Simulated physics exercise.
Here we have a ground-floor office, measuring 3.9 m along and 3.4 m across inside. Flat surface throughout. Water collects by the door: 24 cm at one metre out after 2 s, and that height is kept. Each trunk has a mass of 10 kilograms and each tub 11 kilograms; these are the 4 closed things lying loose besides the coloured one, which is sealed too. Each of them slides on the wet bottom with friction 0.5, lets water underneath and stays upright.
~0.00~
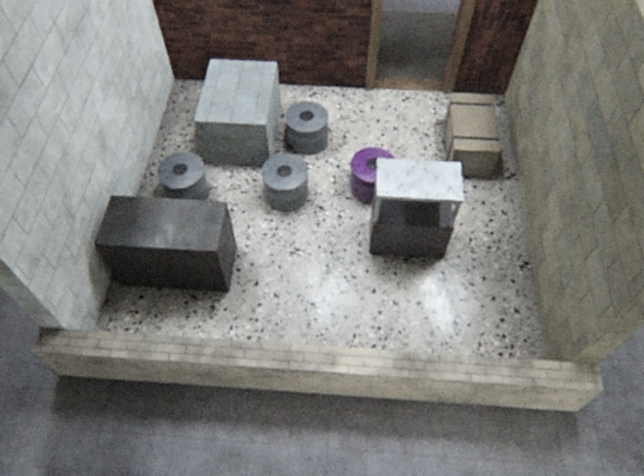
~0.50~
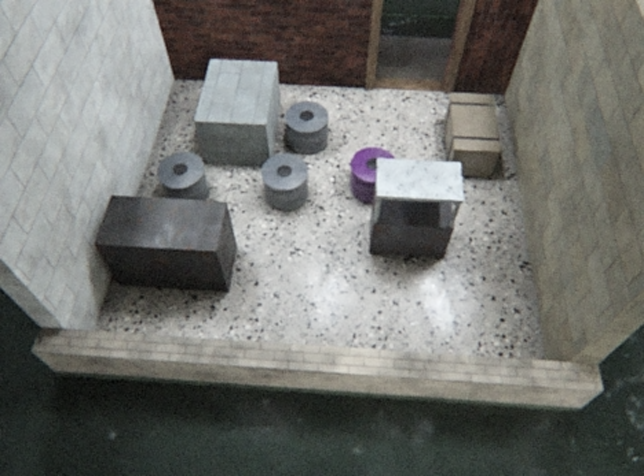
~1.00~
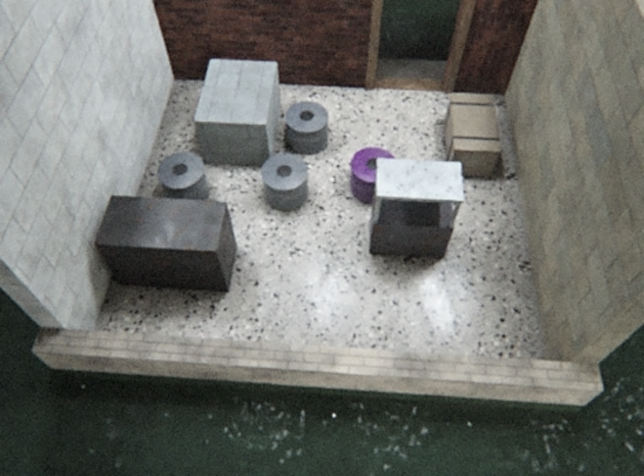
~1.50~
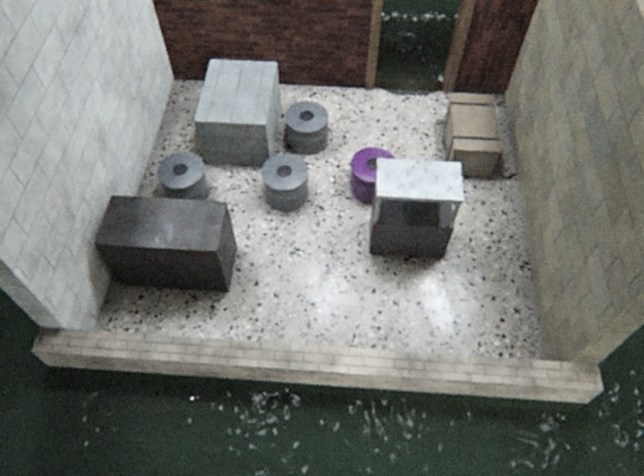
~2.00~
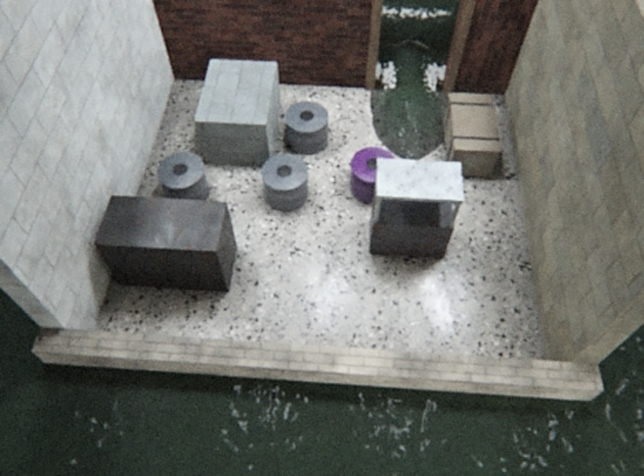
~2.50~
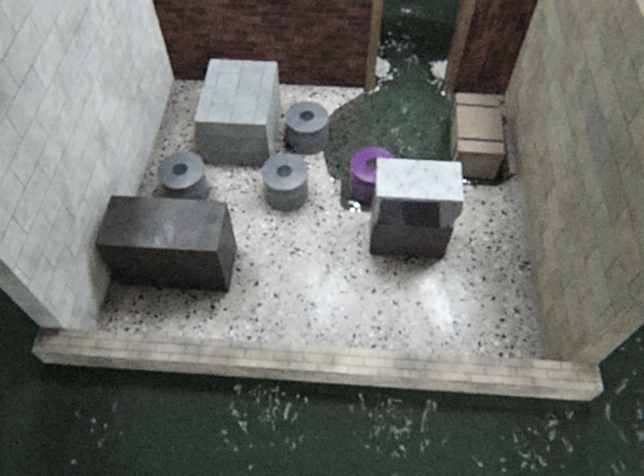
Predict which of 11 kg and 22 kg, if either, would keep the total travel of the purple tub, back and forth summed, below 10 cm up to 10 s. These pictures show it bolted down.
Pick: None of them.
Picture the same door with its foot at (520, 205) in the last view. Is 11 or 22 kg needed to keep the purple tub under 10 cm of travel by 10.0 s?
Okay, so both masses fail.
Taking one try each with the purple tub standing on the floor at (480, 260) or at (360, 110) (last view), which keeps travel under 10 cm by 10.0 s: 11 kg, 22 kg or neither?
Trial 1 - no option succeeds; trial 2 - only the upper mass works.
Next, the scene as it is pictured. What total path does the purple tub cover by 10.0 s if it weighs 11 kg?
Path length near 300 cm.
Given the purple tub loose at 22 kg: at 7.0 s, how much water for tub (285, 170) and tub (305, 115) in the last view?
Roughly 6 and 5 cm.
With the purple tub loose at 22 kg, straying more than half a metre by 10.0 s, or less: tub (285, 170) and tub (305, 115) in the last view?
Respectively: Threshold exceeded and threshold not reached.
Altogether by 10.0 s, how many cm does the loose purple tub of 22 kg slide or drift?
Roughly 60 centimetres altogether.
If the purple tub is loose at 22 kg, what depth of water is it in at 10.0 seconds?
About 11 cm.
After 3.5 s the purple tub would be 54 cm from its start with 11 kg and 7 cm from its start with 22 kg; 9 cm of water round it then.
After 4.5 s the purple tub would be 152 cm from its start with 11 kg and 17 cm from its start with 22 kg; 9 cm of water round it then.
After 7.0 s the purple tub would be 221 cm from its start with 11 kg and 56 cm from its start with 22 kg; 8 cm of water round it then.
After 10.0 s the purple tub would be 262 cm from its start with 11 kg and 56 cm from its start with 22 kg; 11 cm of water round it then.
